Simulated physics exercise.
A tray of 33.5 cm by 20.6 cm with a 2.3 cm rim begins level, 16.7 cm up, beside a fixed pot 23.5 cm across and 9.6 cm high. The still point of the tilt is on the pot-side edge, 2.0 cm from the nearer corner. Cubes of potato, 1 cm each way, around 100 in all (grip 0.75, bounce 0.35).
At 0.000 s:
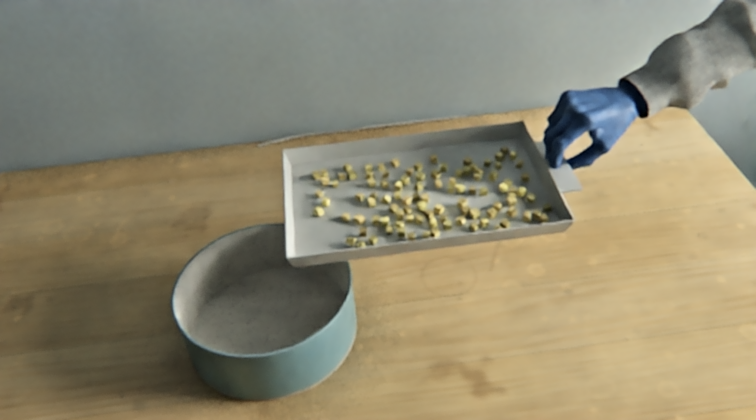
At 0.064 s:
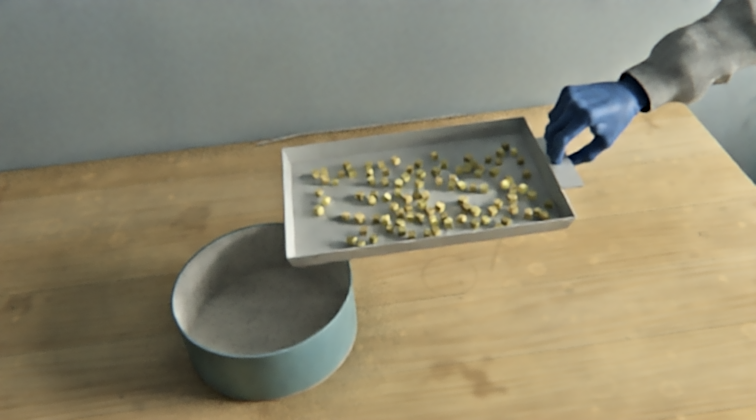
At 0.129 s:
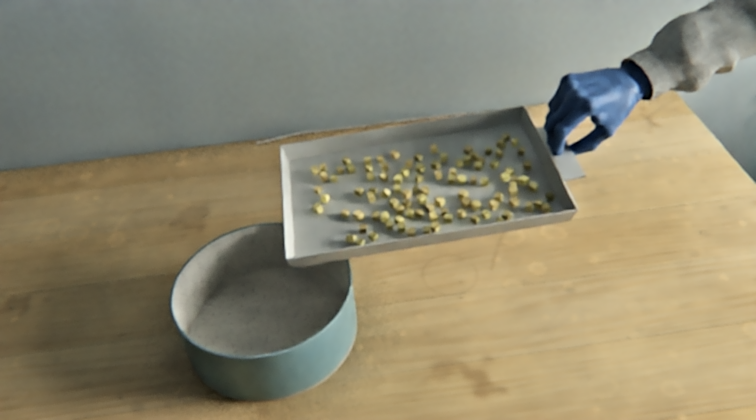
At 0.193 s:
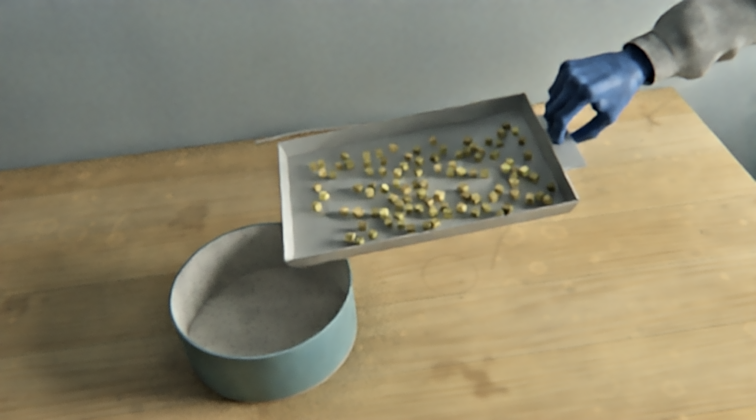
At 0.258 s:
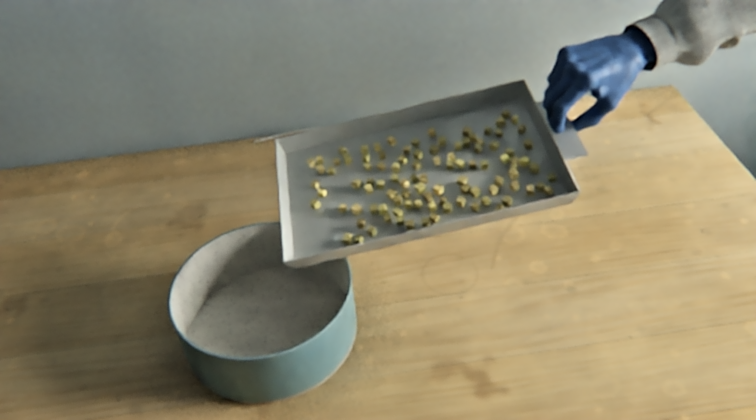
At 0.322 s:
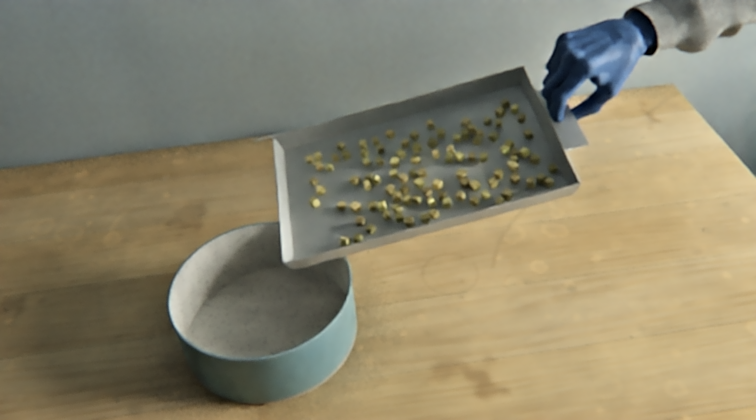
A blue-gloved hand in a grey sleeve reaches in from the upper right over a light wooden table against a plain grey wall, seen from above at an angle. It holds a shallow pale grey tray scattered with small yellowish cubes, its left edge over a round teal pot with a grey inside. The hand slowly raises the tray's right side, while the cubes stay spread and the camera stays still.
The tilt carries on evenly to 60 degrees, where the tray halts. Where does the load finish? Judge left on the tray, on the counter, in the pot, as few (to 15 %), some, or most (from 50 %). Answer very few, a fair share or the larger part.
Tray the larger part, counter very few, pot a fair share.
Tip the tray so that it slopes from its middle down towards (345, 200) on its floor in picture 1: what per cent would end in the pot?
About 25 per cent.
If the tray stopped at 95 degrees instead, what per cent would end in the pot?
It would be near 95 per cent.
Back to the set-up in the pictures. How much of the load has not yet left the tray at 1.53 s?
About 60 per cent.
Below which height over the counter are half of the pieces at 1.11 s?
About 20 cm.
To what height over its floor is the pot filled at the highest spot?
Some 1.0 cm.
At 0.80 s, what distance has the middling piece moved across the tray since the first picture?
About 2 cm.
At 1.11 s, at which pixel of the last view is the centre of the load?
At about (304, 237).
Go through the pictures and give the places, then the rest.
In the first picture, tray tilt 0 degrees, front corners at (292, 253) and (568, 217); middle of the pieces at (425, 198); pot at (262, 283).
In the second picture, tray tilt 1 degrees, front corners at (292, 253) and (569, 214); middle of the pieces at (425, 196).
In the third picture, tray tilt 3 degrees, front corners at (291, 254) and (571, 207), lowest corner left front; middle of the pieces at (425, 191).
In the fourth picture, tray tilt 6 degrees, front corners at (290, 255) and (572, 198), lowest corner left front; middle of the pieces at (424, 185).
In the fifth picture, tray tilt 9 degrees, front corners at (289, 256) and (572, 189), lowest corner left front; middle of the pieces at (423, 179).
In the sixth picture, tray tilt 13 degrees, front corners at (288, 257) and (573, 181), lowest corner left front; middle of the pieces at (422, 173); pot at (260, 284). The tray's pace is about 50 degrees a second.
After 0.80 s, tilt 35 degrees; the tray holds 100 %, the pot 0 %.
Then, at 1.11 s, tilt 50 degrees; the tray holds 95 %, the pot 0 %.
After 1.53 s, tilt 60 degrees; the tray holds 60 %, the pot 35 %.
By 2.4 s all is still; tray 60 %, counter 0 %, pot 40 %.
